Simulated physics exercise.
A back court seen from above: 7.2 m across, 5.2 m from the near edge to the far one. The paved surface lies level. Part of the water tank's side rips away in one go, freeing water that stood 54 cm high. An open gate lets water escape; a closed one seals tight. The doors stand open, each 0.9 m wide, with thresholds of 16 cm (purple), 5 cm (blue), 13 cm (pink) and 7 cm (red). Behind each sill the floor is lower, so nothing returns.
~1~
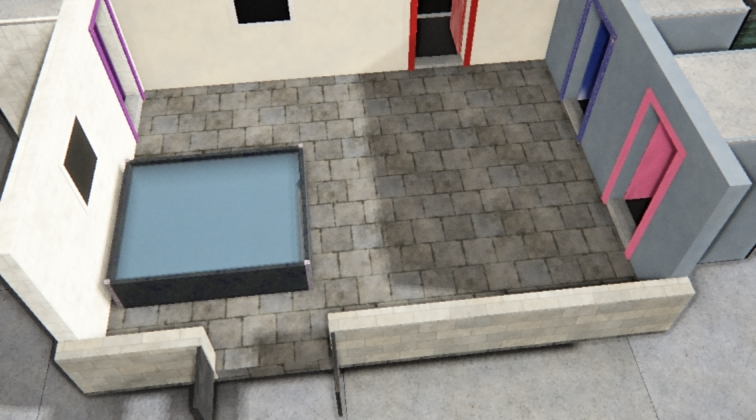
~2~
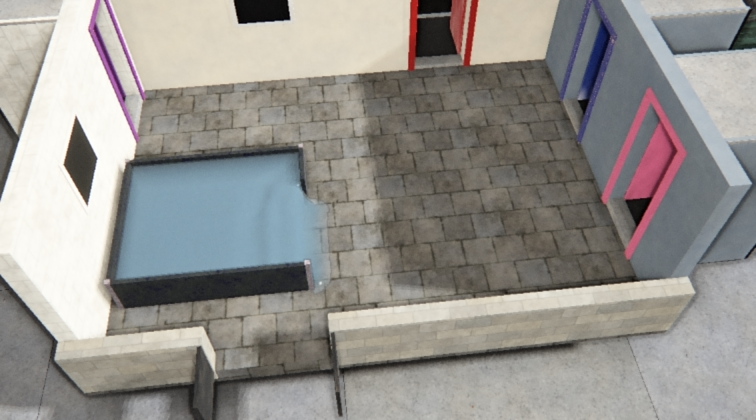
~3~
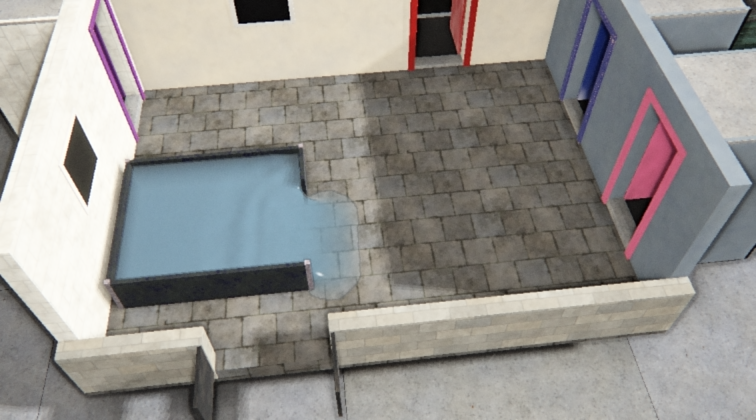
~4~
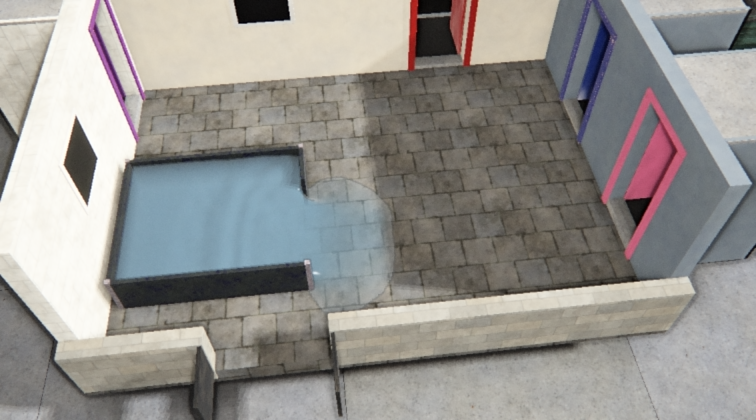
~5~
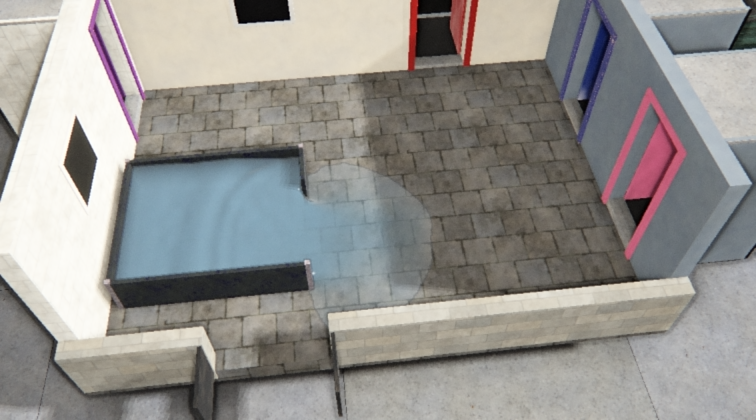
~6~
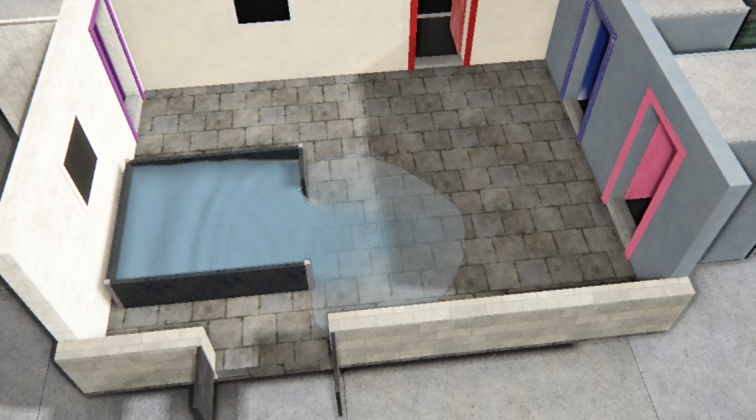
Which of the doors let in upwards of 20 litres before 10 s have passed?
The water let in: At the purple door it stays under the limit; at the blue door it passes the limit; at the pink door it exceeds the limit; at the red door it exceeds the limit.
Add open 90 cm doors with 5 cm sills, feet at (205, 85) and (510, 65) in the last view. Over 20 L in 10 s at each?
In turn: Under, above.
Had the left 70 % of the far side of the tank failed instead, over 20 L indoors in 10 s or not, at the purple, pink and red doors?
Then: Purple over, pink not over, red below.
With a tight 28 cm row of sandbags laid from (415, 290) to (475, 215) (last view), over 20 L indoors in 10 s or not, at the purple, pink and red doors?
Then: Purple under, pink not over, red above.
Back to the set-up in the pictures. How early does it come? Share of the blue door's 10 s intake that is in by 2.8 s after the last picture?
Some 20 per cent by then.
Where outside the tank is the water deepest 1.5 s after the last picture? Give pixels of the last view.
At about (642, 296).
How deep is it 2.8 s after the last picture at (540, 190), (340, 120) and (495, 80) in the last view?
In that order: 5, 0 and 1 cm.
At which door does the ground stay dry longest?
Last comes the purple one.
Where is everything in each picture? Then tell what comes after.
Still water, 54 cm deep, in the water tank at (213, 213), in the first picture.
The front is at (313, 203), 0.8 m from the gap at (306, 238); 0.2 m2 of floor is under water; 54 cm left at the back of the water tank, in the second picture.
Water pours out at (306, 238) and has run 1.0 m, to (329, 195); typically 9 cm deep outside, 54 cm at the water tank's back, in the third picture.
The front is at (376, 200), 1.3 m from the gap at (306, 239); 2.1 m2 of floor is under water; 54 cm left at the back of the water tank, in the fourth picture.
The front is at (422, 211), 1.8 m from the gap at (306, 239); 3.4 m2 of floor is under water; 54 cm left at the back of the water tank, in the fifth picture.
Water pours out at (306, 239) and has run 2.3 m, to (454, 211); typically 5 cm deep outside, 54 cm at the water tank's back, in the sixth picture.
Then, 0.7 s after the last picture water covers 35 % of the floor and is deepest (28 cm) near (321, 251); purple door not reached, blue door not reached, pink door not reached, red door not reached.
Then, 1.5 s after the last picture water covers 45 % of the floor and is deepest (42 cm) near (642, 296); purple door not reached, blue door not reached, pink door 20 cm at the sill, 5 L in, red door not reached.
Then, 2.8 s after the last picture water covers 55 % of the floor and is deepest (30 cm) near (621, 310); purple door not reached, blue door 13 cm at the sill, 20 L in, pink door 26 cm at the sill, 58 L in, red door not reached.
Then, 5.3 s after the last picture water covers 65 % of the floor and is deepest (20 cm) near (551, 79); purple door not reached, blue door 7 cm at the sill, 60 L in, pink door 13 cm at the sill, 117 L in, red door 14 cm at the sill, 7 L in.
Then, 9.3 s after the last picture water covers 95 % of the floor and is deepest (14 cm) near (132, 175); purple door 10 cm at the sill, 0 L in, blue door 10 cm at the sill, 110 L in, pink door 8 cm at the sill, 118 L in, red door 10 cm at the sill, 57 L in.
